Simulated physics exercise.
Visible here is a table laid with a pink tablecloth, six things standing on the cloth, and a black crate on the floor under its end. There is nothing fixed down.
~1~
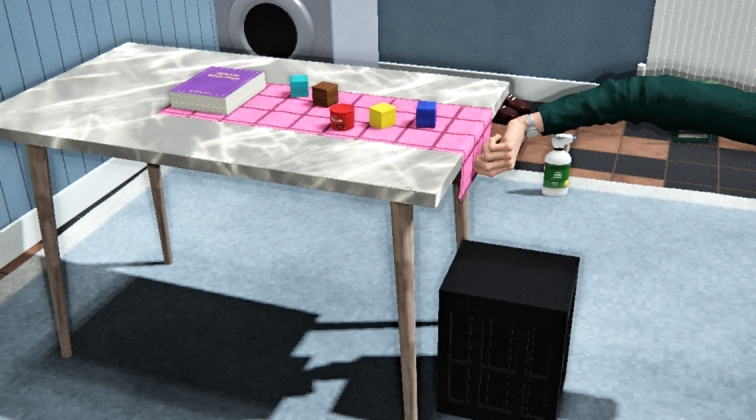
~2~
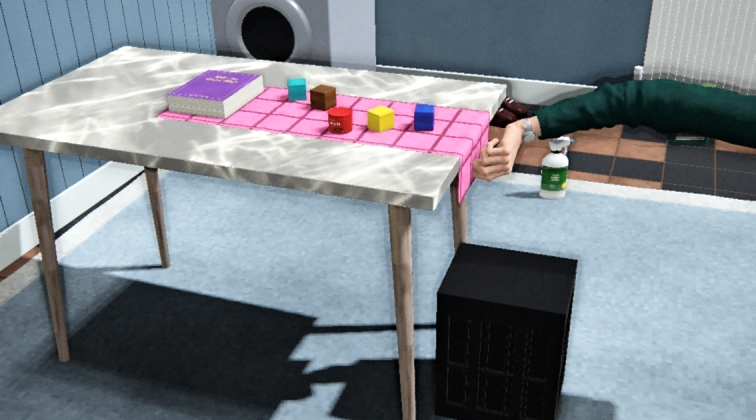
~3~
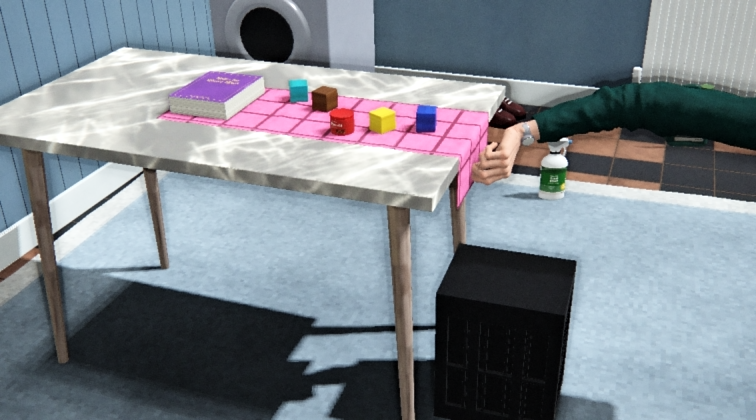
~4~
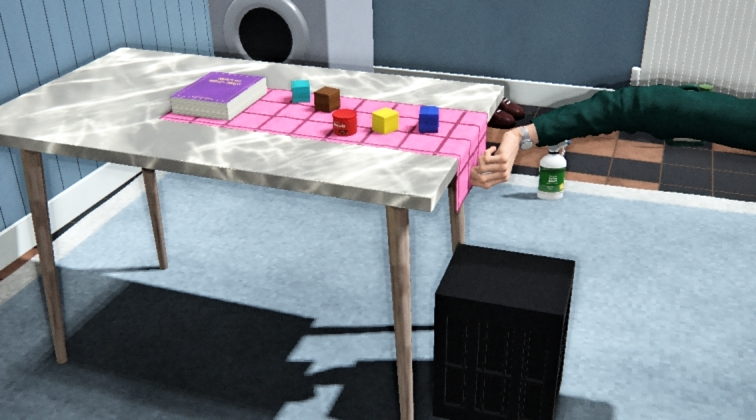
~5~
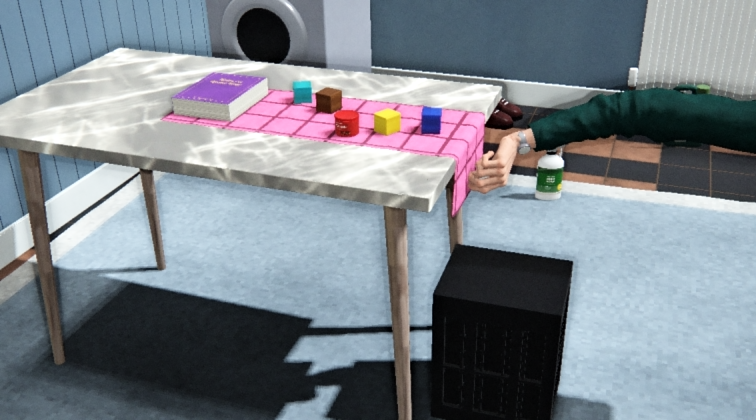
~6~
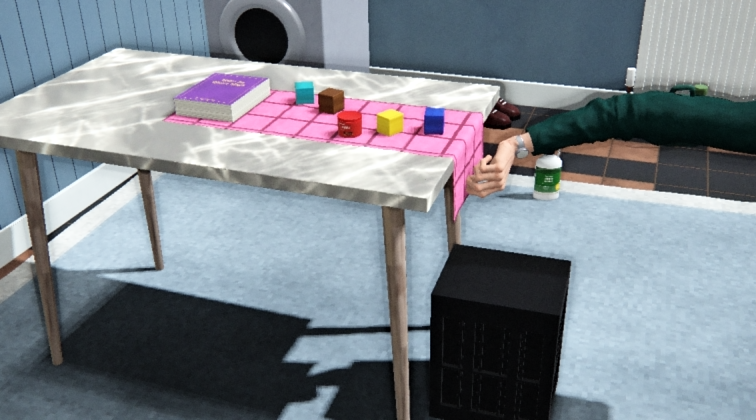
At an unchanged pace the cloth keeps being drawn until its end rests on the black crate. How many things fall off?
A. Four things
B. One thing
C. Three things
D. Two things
D.
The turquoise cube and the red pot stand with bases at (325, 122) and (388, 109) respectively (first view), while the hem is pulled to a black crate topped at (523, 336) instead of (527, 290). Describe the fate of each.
The turquoise cube does not stay aboard, and the red pot does not stay aboard.
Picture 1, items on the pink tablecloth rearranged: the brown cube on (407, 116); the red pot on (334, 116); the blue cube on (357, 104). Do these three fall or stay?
Watch the brown cube go down, the red pot hang on and the blue cube hang on.
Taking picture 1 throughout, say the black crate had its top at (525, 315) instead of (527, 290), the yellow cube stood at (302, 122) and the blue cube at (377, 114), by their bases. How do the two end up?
Result: Yellow cube still there, blue cube gone.
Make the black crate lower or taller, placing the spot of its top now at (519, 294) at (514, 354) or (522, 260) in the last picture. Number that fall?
If so, 4 and 1.
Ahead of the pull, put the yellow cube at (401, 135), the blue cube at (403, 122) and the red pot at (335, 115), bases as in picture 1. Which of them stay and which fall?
Here's the result: The yellow cube leaves the top, the blue cube leaves the top and the red pot remains in place.
Early on, hem near (468, 237); blue cube gone.
Midway, hem on the crate; blue cube and yellow cube gone.
Finally, hem on the crate; blue cube and yellow cube gone. The count of fallen things is two.
